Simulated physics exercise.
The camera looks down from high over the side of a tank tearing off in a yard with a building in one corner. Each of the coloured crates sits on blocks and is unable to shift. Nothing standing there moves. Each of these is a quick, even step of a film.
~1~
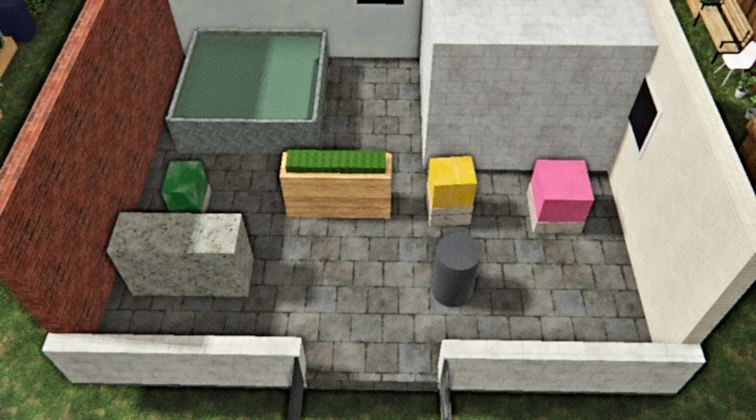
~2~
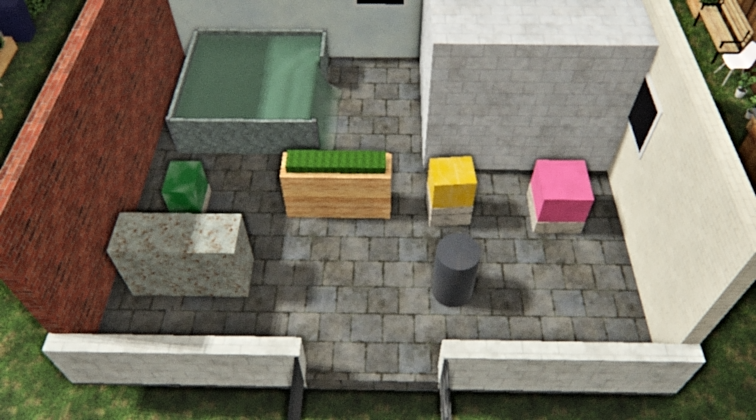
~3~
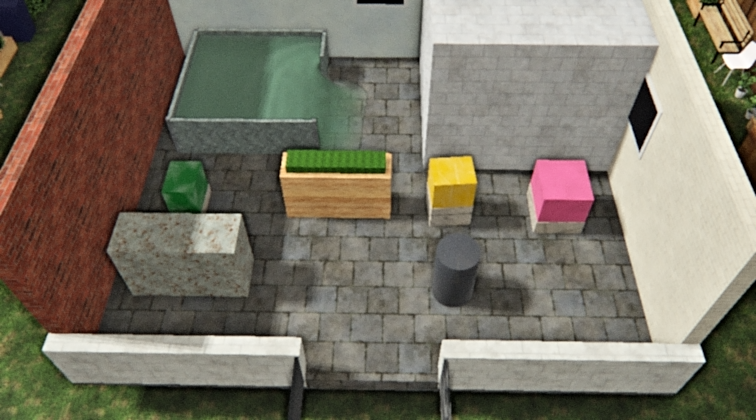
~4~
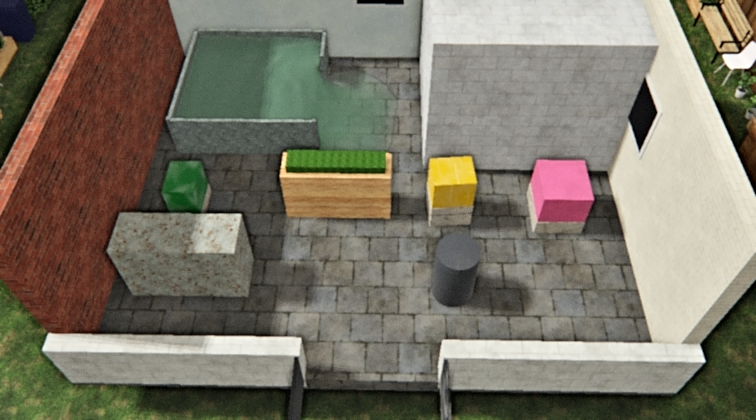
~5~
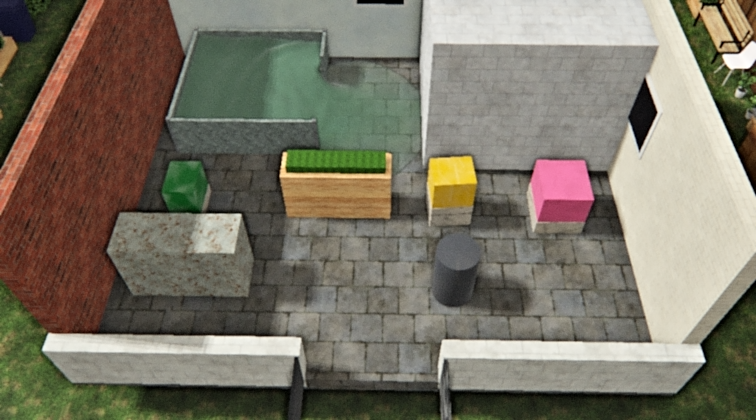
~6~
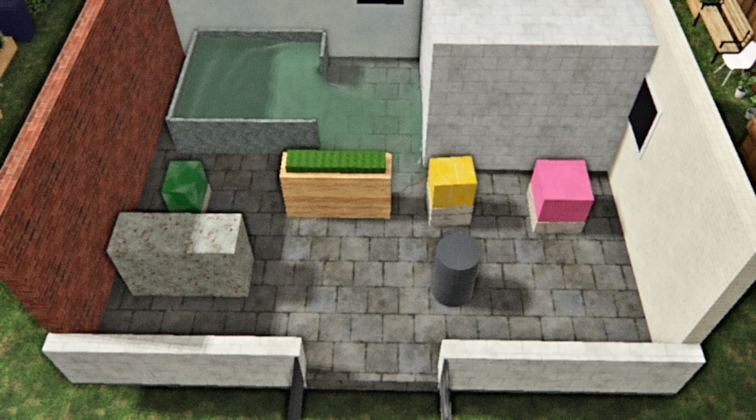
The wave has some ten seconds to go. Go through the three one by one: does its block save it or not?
In the end the green crate comes through untouched; the pink crate comes through untouched; the yellow crate comes through untouched.
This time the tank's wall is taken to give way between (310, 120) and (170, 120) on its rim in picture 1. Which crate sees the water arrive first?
Answer: The green one.
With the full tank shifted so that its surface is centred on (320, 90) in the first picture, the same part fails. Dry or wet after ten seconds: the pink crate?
Short answer: The pink crate is missed.
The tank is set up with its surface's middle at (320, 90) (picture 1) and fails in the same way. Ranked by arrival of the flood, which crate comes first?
It is the crate marked yellow.
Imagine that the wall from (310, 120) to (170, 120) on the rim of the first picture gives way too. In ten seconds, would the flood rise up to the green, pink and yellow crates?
Result: Green crate is swamped; pink crate is not reached; yellow crate is not reached.
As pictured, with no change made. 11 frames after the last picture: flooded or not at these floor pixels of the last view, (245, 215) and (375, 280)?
Dry, wet.
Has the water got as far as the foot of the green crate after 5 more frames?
Note - green: Stays dry.
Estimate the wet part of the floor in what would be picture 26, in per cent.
About 60 per cent.
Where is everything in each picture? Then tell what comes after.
The first frame shows still water in the tank at (252, 76).
In the second frame, the front is at (333, 87), out from the gap at (319, 110).
In the third frame, the front is at (352, 86), out from the gap at (319, 111).
In the fourth frame, the front is at (390, 95), out from the gap at (319, 111).
In the fifth frame, the front is at (419, 95), out from the gap at (319, 112).
In the sixth frame, water pours out at (319, 112) and has run to (418, 72).
A moment on, water covers 20 % of the floor; the green crate not reached, the pink crate not reached, the yellow crate water round its plinth.
Next, water covers 35 % of the floor; the green crate not reached, the pink crate water round its plinth, the yellow crate water round its plinth.
Then, water covers 60 % of the floor; the green crate water round its plinth, the pink crate water round its plinth, the yellow crate water round its plinth.
Later, water covers 90 % of the floor; the green crate water round its plinth, the pink crate water round its plinth, the yellow crate water round its plinth.
In the end, water covers 100 % of the floor; the green crate stayed above the water, the pink crate stayed above the water, the yellow crate stayed above the water.
